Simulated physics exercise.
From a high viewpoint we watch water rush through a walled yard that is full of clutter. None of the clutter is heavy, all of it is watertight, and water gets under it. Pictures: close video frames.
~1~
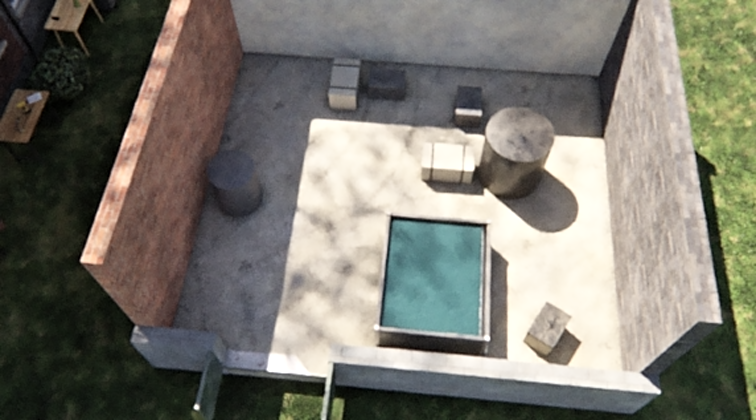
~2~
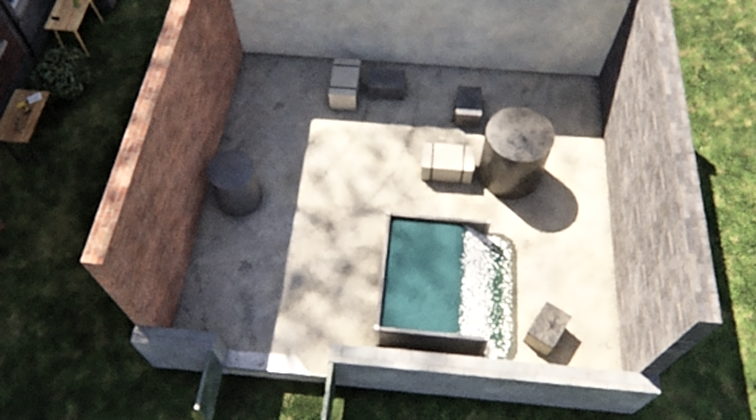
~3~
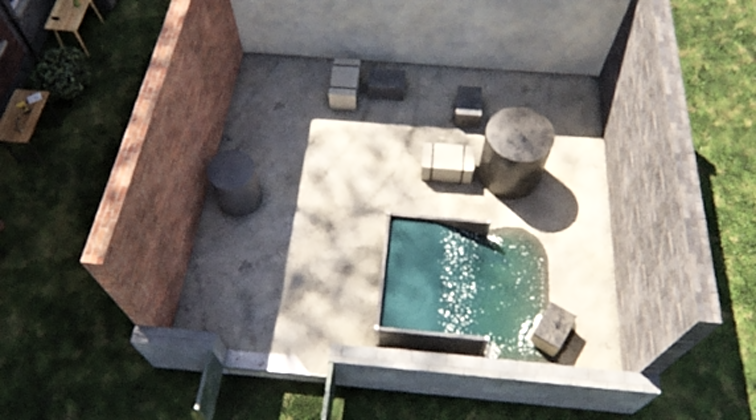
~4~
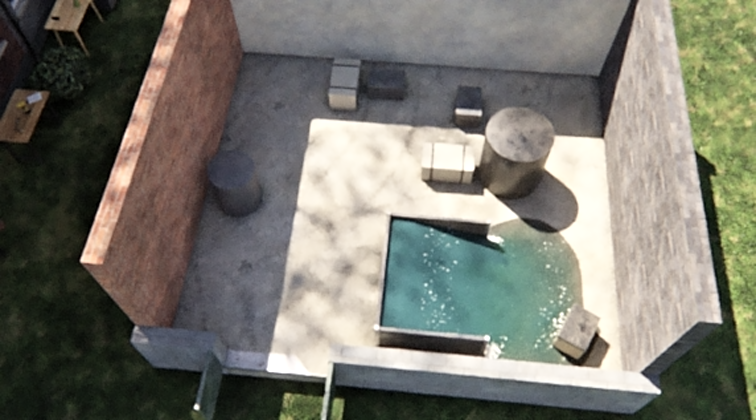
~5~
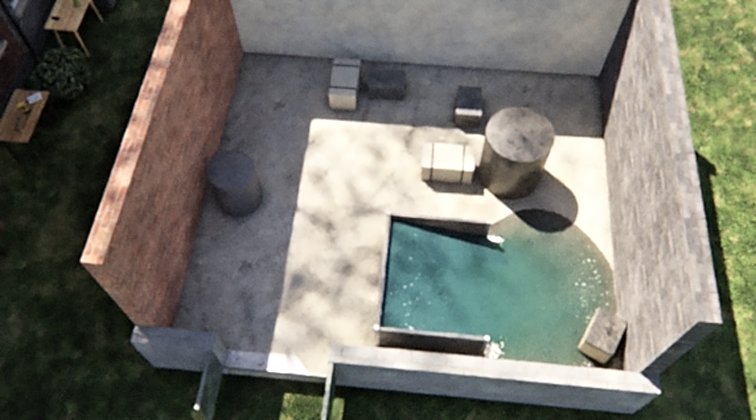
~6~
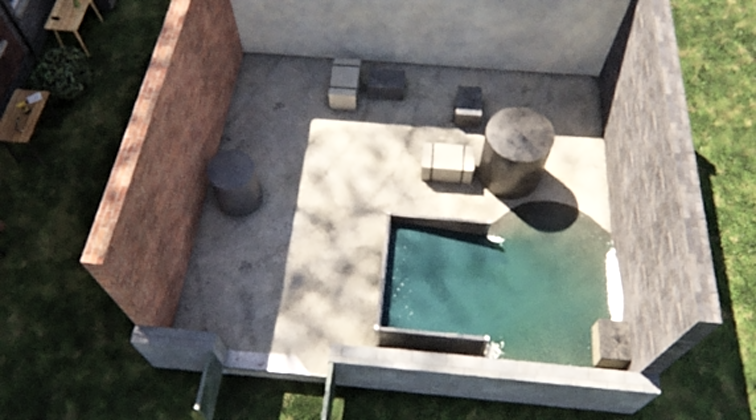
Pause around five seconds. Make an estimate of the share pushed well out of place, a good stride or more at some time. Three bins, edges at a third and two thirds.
Lower than a third.
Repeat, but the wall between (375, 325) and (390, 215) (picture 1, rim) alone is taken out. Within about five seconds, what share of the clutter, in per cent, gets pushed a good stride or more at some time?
My estimate is some 0 per cent of them.
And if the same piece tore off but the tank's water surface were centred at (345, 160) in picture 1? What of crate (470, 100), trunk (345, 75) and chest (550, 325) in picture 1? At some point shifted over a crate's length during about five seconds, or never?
Result per object - went far, stayed close, went far.
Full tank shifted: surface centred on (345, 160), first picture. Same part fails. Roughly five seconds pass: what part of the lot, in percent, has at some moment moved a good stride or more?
Roughly 60 percent of them.
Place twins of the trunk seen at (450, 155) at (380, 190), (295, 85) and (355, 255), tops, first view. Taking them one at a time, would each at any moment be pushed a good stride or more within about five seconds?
One after the other: No, no, never so far.
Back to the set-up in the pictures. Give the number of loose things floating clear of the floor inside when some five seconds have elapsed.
It comes to 2.
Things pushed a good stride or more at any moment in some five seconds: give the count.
Exactly 1.
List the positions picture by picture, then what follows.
The first picture shows a chest at (550, 324), on the bottom; a trunk at (448, 156) rests on the ground; 0 of 5 have shifted.
The second picture shows a chest at (550, 324), on the bottom; a trunk at (448, 156), on the bottom; 0 of 5 have shifted.
The third picture shows a chest at (556, 324), on the bottom, close to its start; a trunk at (448, 156), on the bottom; 1 of 5 have shifted.
The fourth picture shows a chest at (580, 327), on the bottom, a stride from its start; a trunk at (448, 156) rests on the ground; 1 of 5 have shifted.
The fifth picture shows a chest at (606, 331), on the bottom, a stride from its start; a trunk at (448, 156), on the bottom; 1 of 5 have shifted.
The sixth picture shows a chest at (615, 339) rests on the ground, a stride from its start; a trunk at (448, 156), on the bottom; 1 of 5 have shifted.
A moment on, 1 of 5 are well off their spots; 1 afloat.
Next, 1 of 5 are well off their spots; 1 afloat.
Later, 1 of 5 are well off their spots; 1 afloat.
In the end, 1 of 5 are well off their spots, and 1 have been at some point; 2 afloat.
